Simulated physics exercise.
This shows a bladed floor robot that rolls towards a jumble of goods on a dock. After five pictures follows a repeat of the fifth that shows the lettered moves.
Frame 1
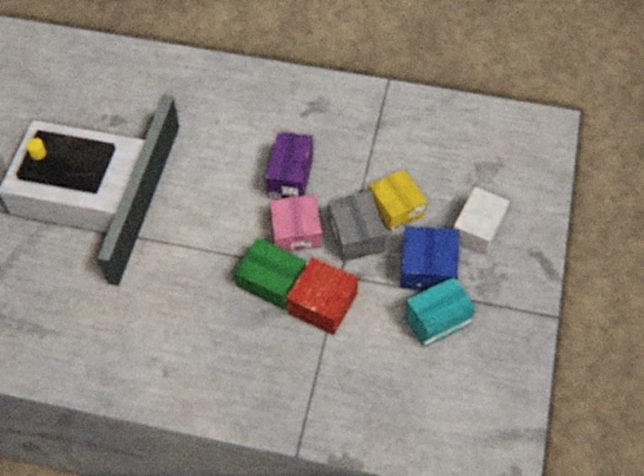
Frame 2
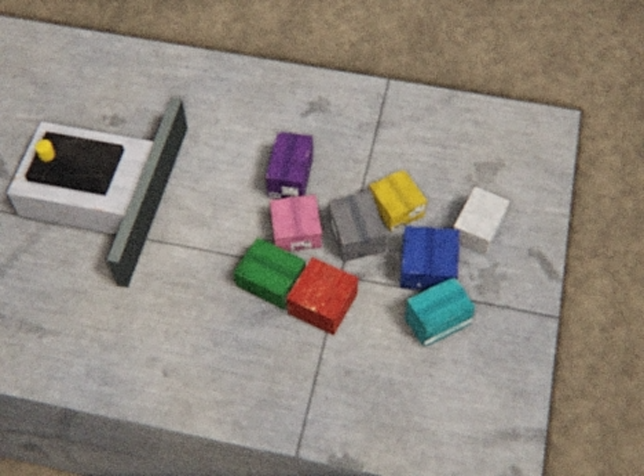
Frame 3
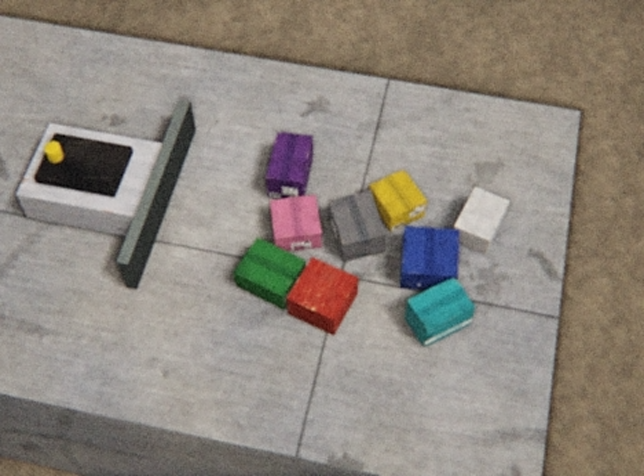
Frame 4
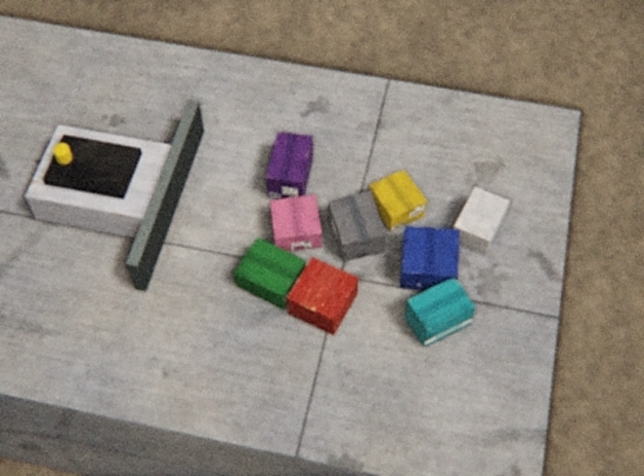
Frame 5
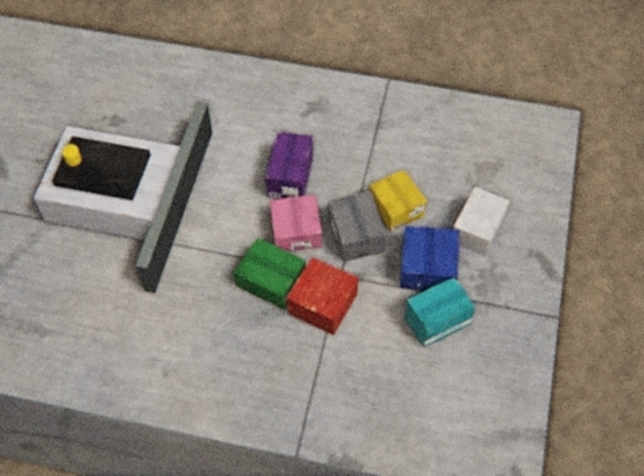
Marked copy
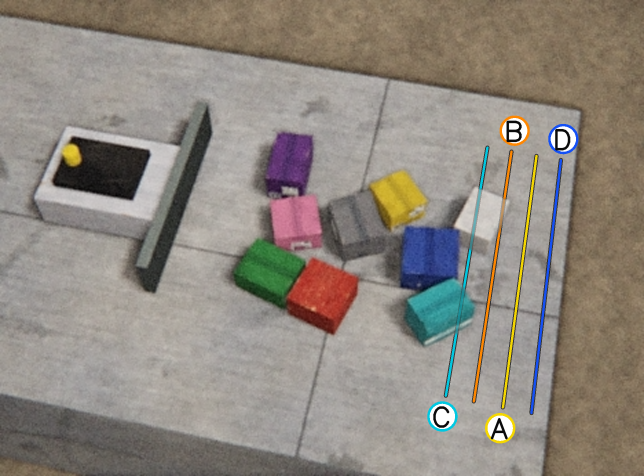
A small white robot with a black top, a yellow knob and a wide dark blade stands at the left of a grey slab dock, seen from above at a slant, with brown ground beyond. To its right sit purple, pink, green, red, grey, yellow, blue, teal and white boxes in a loose jumble. The robot rolls slowly a short way right, blade first, while the boxes and camera stay still.
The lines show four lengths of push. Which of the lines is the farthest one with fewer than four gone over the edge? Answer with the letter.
No fourth one falls up to C.
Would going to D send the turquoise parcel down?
Yes.
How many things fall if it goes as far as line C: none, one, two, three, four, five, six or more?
By then, three.
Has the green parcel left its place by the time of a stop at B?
By then, yes.
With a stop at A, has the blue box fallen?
Yes.
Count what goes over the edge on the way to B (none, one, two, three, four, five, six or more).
Five.
On the marked copy, A at (521, 272); B at (494, 267); C at (468, 262); D at (547, 277).
Following C. Soon after the start, robot (210, 187); purple parcel (317, 172); red crate (350, 300).
Later, robot (315, 206); turquoise parcel (521, 326); blue box (507, 274).
In the end, robot (398, 221); blue box over the edge; turquoise parcel over the edge; three fallen.
As for the rest, A drops six; B drops five; D drops nine.
